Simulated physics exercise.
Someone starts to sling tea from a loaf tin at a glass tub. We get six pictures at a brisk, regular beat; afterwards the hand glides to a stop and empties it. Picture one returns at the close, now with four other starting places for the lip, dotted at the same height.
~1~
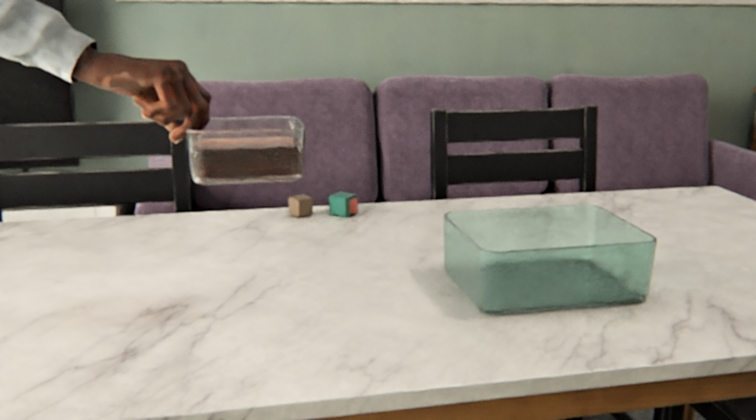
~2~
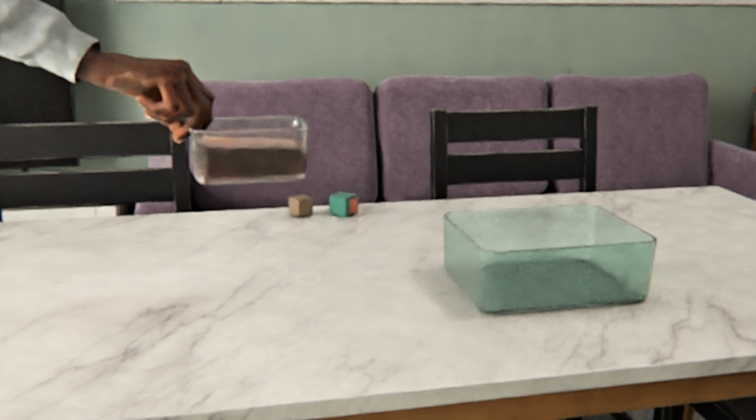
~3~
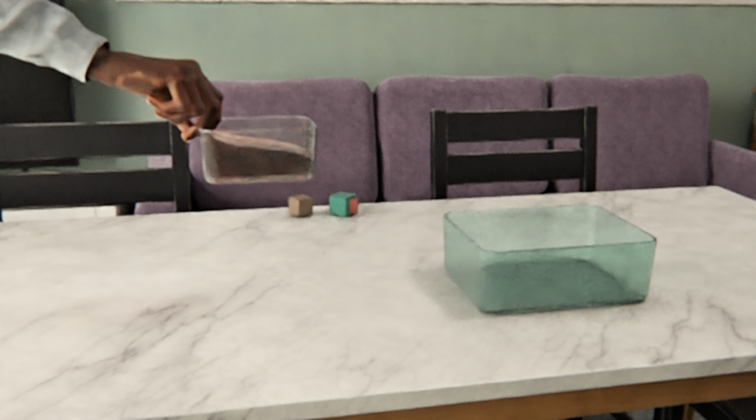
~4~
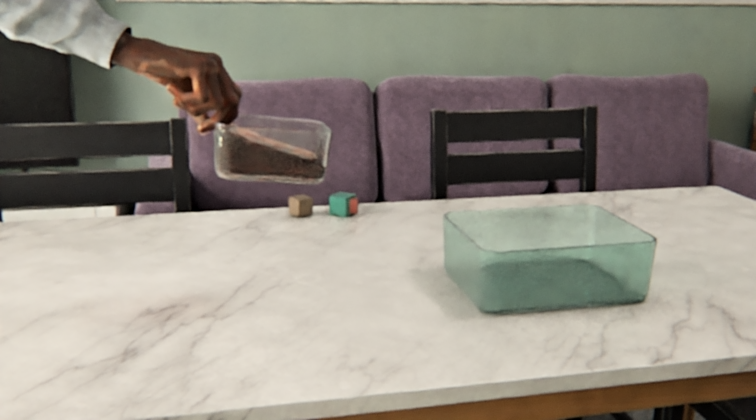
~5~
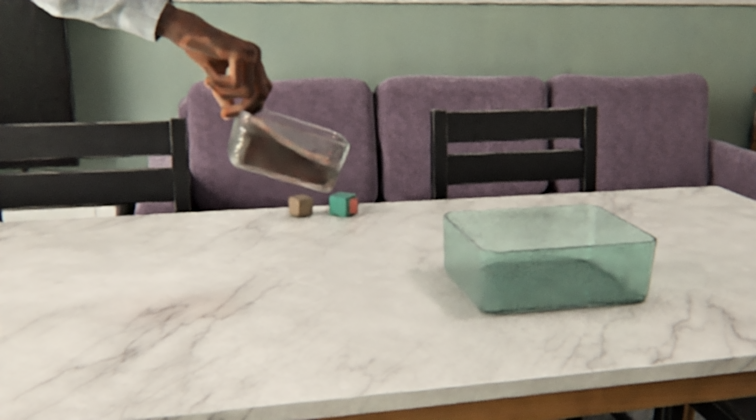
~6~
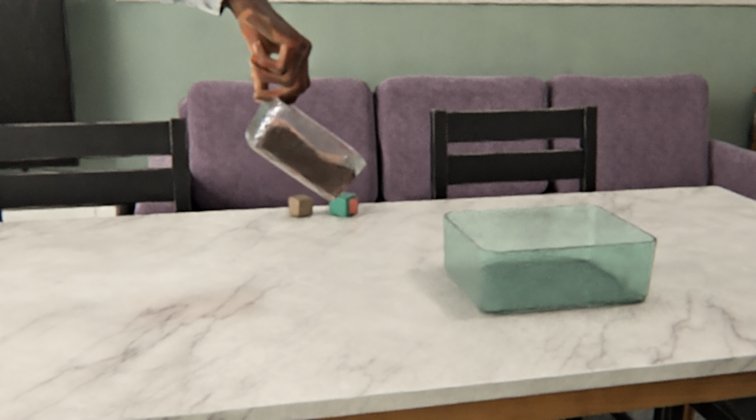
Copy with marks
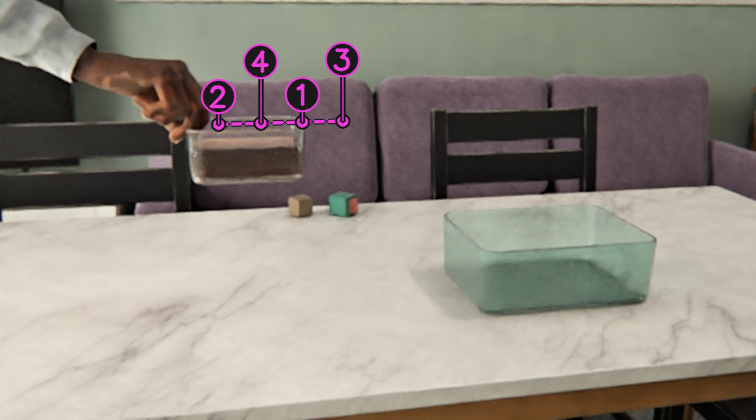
A hand holding a clear glass container of brown liquid above a marble table, moving it right and tilting it increasingly steeply.
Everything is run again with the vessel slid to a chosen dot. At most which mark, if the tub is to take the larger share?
The limit is 3.
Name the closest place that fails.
Here it is place 1.
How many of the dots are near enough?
One of them.
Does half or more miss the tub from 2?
Yes, that goes wrong.
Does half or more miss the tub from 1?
Yes, that goes wrong.
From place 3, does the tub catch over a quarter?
Yes.
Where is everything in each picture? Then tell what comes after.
Upright, lip at (299, 122); tub from (478, 313) to (645, 299); nothing has left yet.
Upright, lip at (302, 122); nothing has left yet.
Upright, lip at (311, 122); nothing has left yet.
Tipped about 6°, lip at (326, 127); nothing has left yet.
Tipped about 19°, lip at (344, 139); nothing has left yet.
Tipped about 37°, lip at (360, 156); nothing has left yet.
On the marked copy, 1 at (302, 122); 2 at (218, 124); 3 at (342, 121); 4 at (260, 123).
Choosing 1, about 16 % lands in the tub, 78 % falls short and 6 % goes beside or beyond.
Choosing 2, about 0 % lands in the tub, 100 % falls short.
Choosing 3, about 73 % lands in the tub, 20 % falls short and 7 % goes beside or beyond.
Choosing 4, about 0 % lands in the tub, 98 % falls short.
